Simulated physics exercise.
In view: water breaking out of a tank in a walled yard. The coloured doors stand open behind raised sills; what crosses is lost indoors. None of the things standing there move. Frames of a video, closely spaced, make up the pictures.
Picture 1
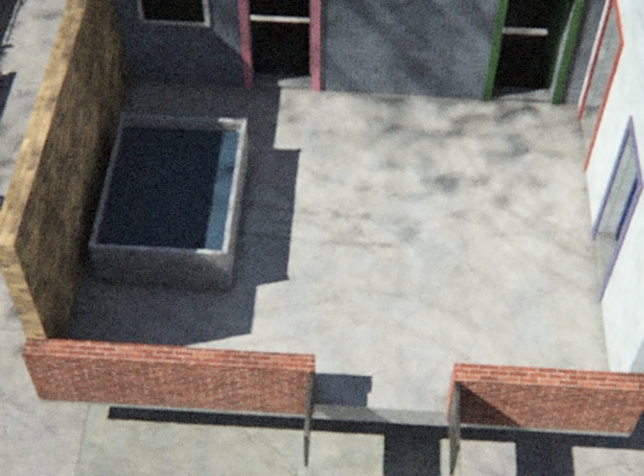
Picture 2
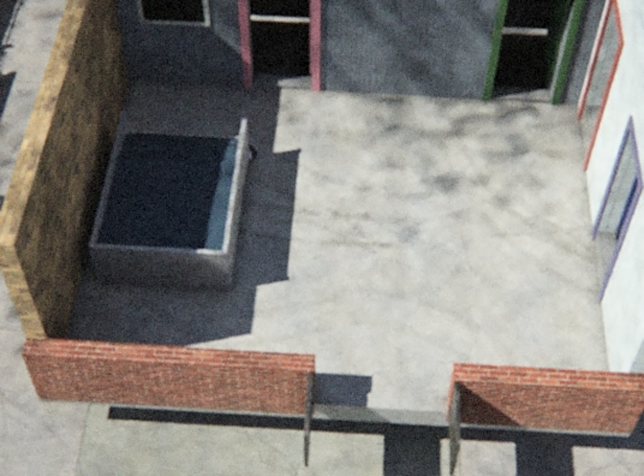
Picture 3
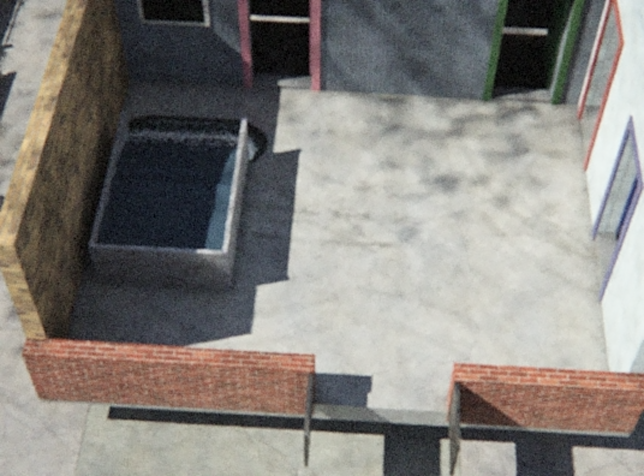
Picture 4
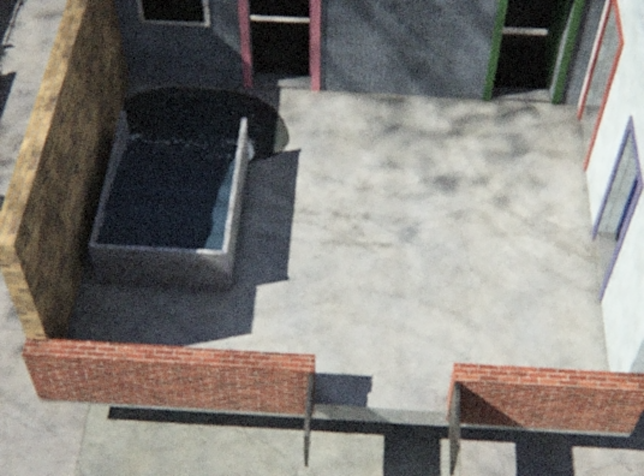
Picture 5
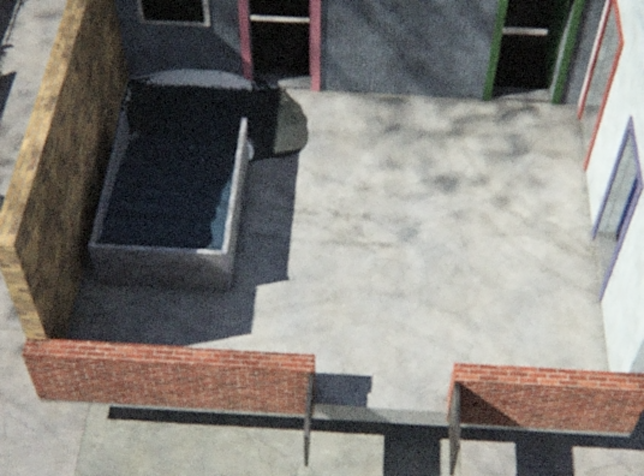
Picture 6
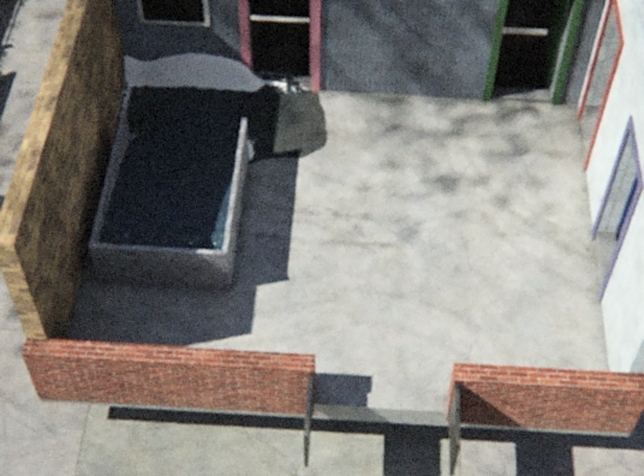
Dark water spilling from the far side of a raised tank and spreading across the paving of a walled yard.
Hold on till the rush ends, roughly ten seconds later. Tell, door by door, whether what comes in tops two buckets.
In turn, the red door keeps to two buckets or fewer; the green door tops two buckets; the pink door tops two buckets; the blue door keeps to two buckets or fewer.
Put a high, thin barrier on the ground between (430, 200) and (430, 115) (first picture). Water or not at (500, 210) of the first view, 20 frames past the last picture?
That spot would be high and dry.
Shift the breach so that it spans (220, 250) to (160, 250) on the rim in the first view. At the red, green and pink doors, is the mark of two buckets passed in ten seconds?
The red door falls short, the green door exceeds the limit and the pink door falls short.
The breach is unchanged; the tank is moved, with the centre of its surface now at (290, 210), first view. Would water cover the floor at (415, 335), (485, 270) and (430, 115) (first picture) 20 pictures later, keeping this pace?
As listed: Not flooded, not flooded, covered.
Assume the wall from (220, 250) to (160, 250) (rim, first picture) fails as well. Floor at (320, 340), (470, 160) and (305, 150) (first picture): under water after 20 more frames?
Sequence: Wetted / spared / spared.
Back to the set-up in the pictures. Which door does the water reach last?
The blue door.
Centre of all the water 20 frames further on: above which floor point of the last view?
Close to (266, 164).
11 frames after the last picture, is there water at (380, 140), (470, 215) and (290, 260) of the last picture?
In that order the points end up soaked, high and dry and high and dry.
A moment on, water covers 15 % of the floor; the red door not reached, the green door not reached, the pink door over two buckets in, the blue door not reached.
Next, water covers 25 % of the floor; the red door not reached, the green door not reached, the pink door far over two buckets in, the blue door not reached.
Then, water covers 50 % of the floor; the red door wet at the sill, nothing in, the green door wet at the sill, nothing in, the pink door far over two buckets in, the blue door not reached.
Later, water covers 75 % of the floor; the red door wet at the sill, nothing in, the green door over two buckets in, the pink door far over two buckets in, the blue door wet at the sill, nothing in.
In the end, water covers 95 % of the floor; the red door wet at the sill, nothing in, the green door over two buckets in, the pink door far over two buckets in, the blue door wet at the sill, nothing in.
